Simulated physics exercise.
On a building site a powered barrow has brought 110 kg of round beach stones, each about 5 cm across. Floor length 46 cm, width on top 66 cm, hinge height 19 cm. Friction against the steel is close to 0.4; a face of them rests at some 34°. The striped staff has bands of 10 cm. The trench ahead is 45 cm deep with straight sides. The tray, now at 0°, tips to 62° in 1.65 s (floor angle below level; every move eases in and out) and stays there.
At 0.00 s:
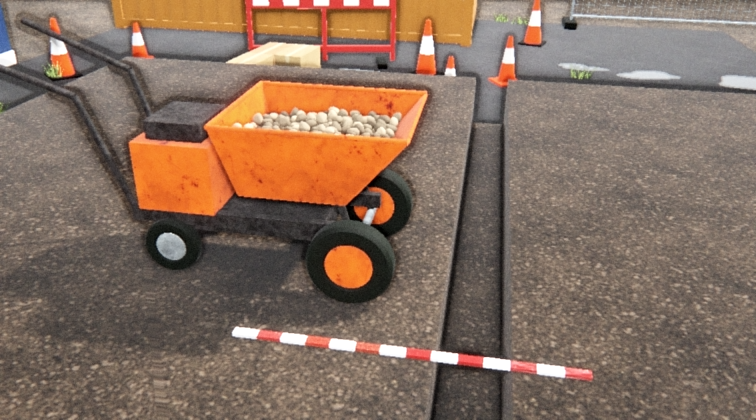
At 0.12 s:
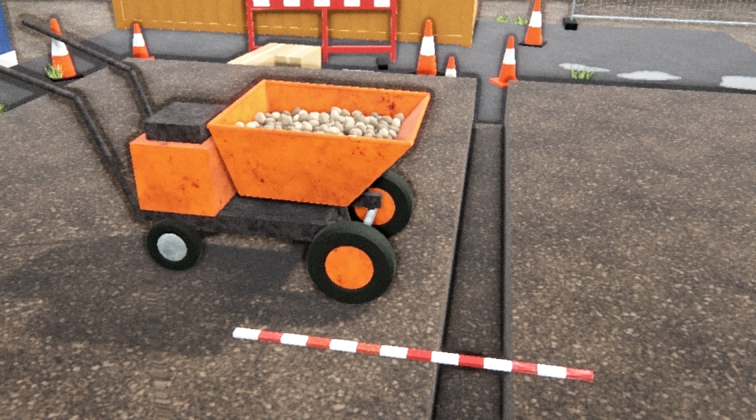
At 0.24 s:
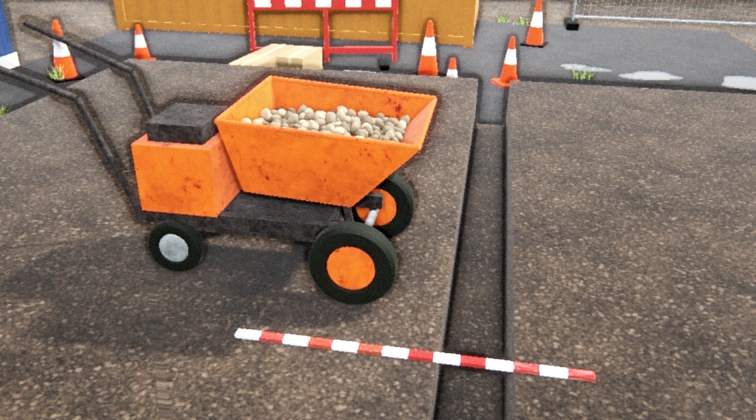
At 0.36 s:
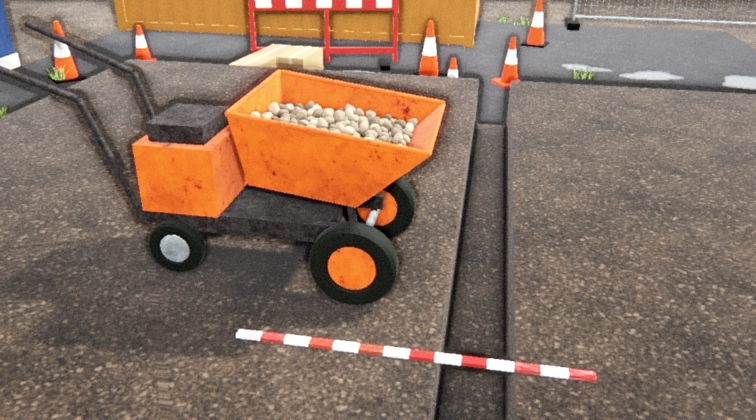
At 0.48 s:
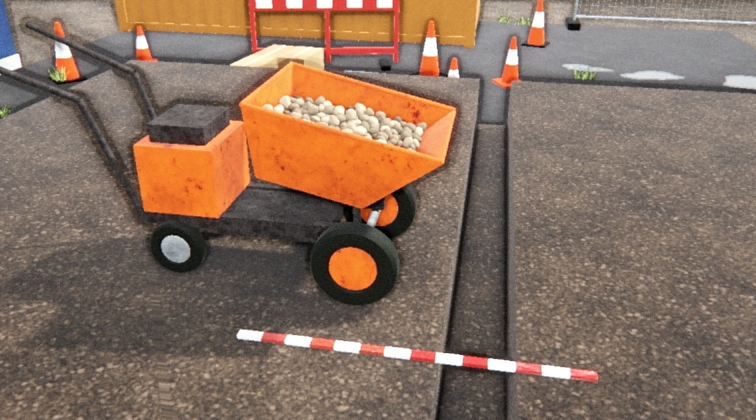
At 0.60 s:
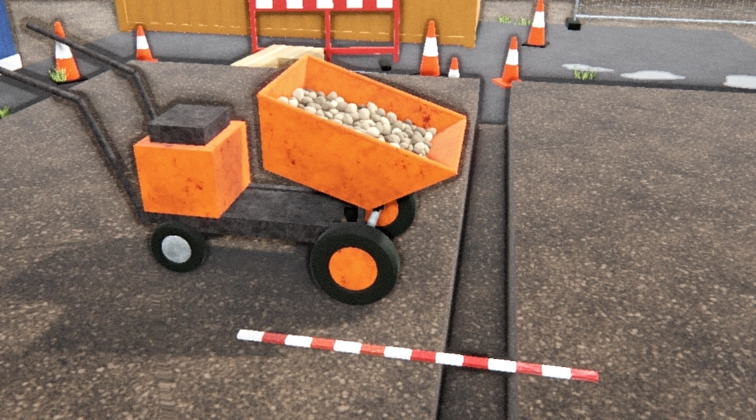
The clip shows an orange powered barrow loaded with round, pale stones standing beside a narrow trench, behind a red-and-white striped staff; its tray gradually tilts forward to the right, the rear rising while the wheels stay in place.
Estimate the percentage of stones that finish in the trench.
About 40 per cent.
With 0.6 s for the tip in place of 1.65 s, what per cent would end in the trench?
It would be near 25 per cent.
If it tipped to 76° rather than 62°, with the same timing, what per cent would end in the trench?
Then about 30 per cent.
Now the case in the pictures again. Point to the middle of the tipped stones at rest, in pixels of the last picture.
Their middle is at about (537, 281).
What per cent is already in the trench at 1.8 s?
Some 0 per cent.
After 1.2 s the floor is at 52°; 100 % in the tray; the foremost stones are at (486, 215).
After 1.8 s the floor is at 62°; 68 % in the tray, 2 % in the trench, 30 % past the trench; the foremost stones are at (594, 291).
After 2.1 s the floor is at 62°; 39 % in the tray, 7 % in the trench, 54 % past the trench; the foremost stones are at (696, 312).
After 4.1 s the floor is at 62°; 0 % in the tray, 40 % in the trench, 60 % past the trench; the foremost stones are past the picture's edge.
